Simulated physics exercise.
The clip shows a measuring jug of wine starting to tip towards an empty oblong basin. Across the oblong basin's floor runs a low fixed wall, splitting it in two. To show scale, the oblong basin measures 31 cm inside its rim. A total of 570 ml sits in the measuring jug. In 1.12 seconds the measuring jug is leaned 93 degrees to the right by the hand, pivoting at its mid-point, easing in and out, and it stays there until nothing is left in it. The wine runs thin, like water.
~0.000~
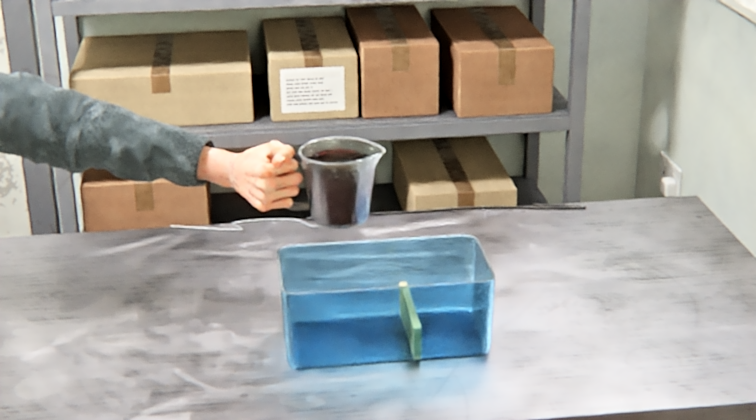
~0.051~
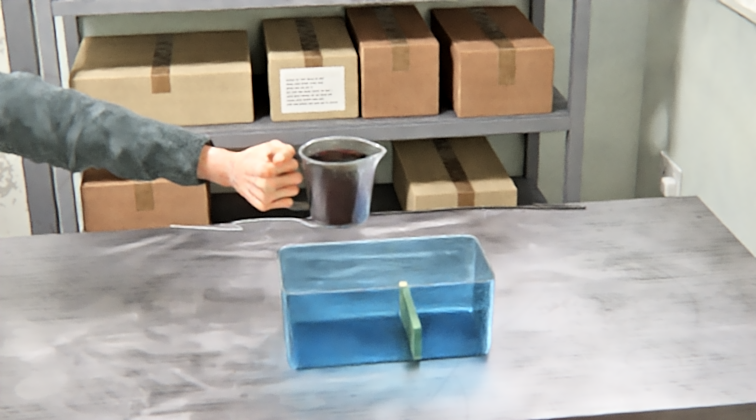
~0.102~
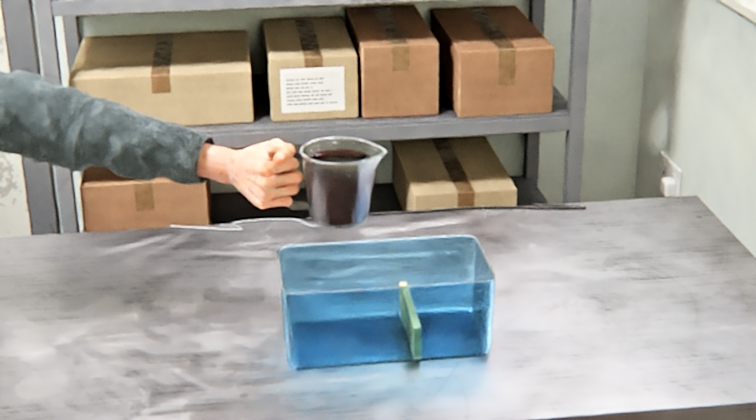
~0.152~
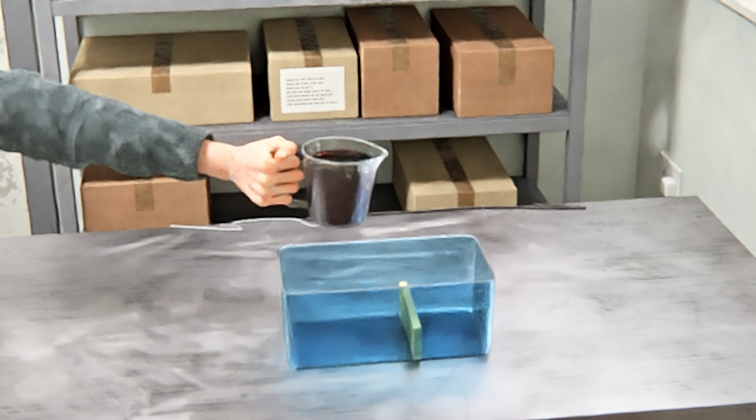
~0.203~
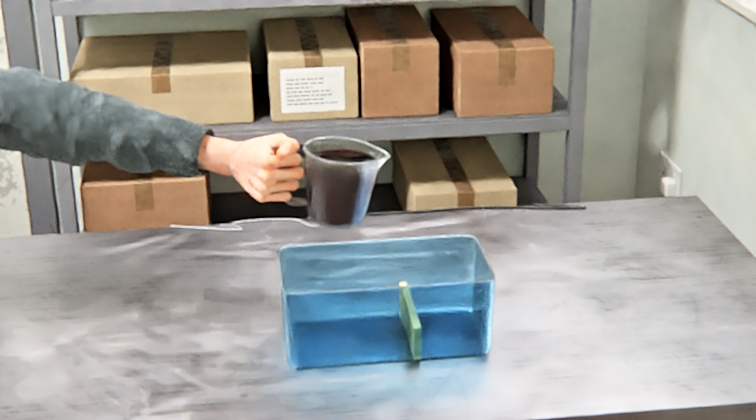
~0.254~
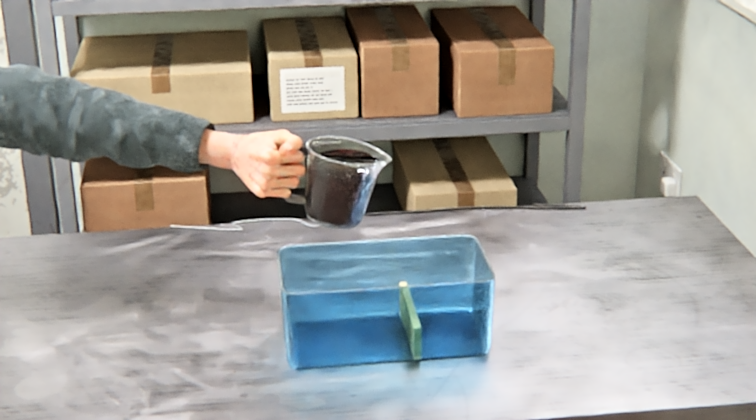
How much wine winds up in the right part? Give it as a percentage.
About 91 per cent.
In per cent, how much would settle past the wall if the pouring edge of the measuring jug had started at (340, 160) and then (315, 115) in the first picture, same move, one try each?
5 and 5 %.
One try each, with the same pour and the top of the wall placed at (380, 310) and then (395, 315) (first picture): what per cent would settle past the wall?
The first gives near 95 per cent and the second near 90 per cent.
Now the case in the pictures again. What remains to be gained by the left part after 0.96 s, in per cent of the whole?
I'd say near 7 percent.
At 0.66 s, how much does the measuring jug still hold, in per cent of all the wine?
Remaining: Near 76 % of the total.
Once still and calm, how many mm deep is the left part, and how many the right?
Left roughly 2 mm; right roughly 32 mm.
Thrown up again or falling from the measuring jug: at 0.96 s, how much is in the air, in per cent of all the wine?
Estimate: About 18 in a hundred.
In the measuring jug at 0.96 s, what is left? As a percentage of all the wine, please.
I'd estimate some 26 per cent.
By 0.66 s the tilt is 60° and 76 per cent is still to pour, 0 is left of the wall and 6 right of it.
By 0.96 s the tilt is 89° and 27 per cent is still to pour, 1 is left of the wall and 54 right of it.
By 1.28 s the tilt is 93° and 3 per cent is still to pour, 5 is left of the wall and 88 right of it.
By 1.62 s the tilt is 93° and 0 per cent is still to pour, 8 is left of the wall and 91 right of it.
At rest 8 per cent lies left of the wall, 91 right of it and 1 outside.
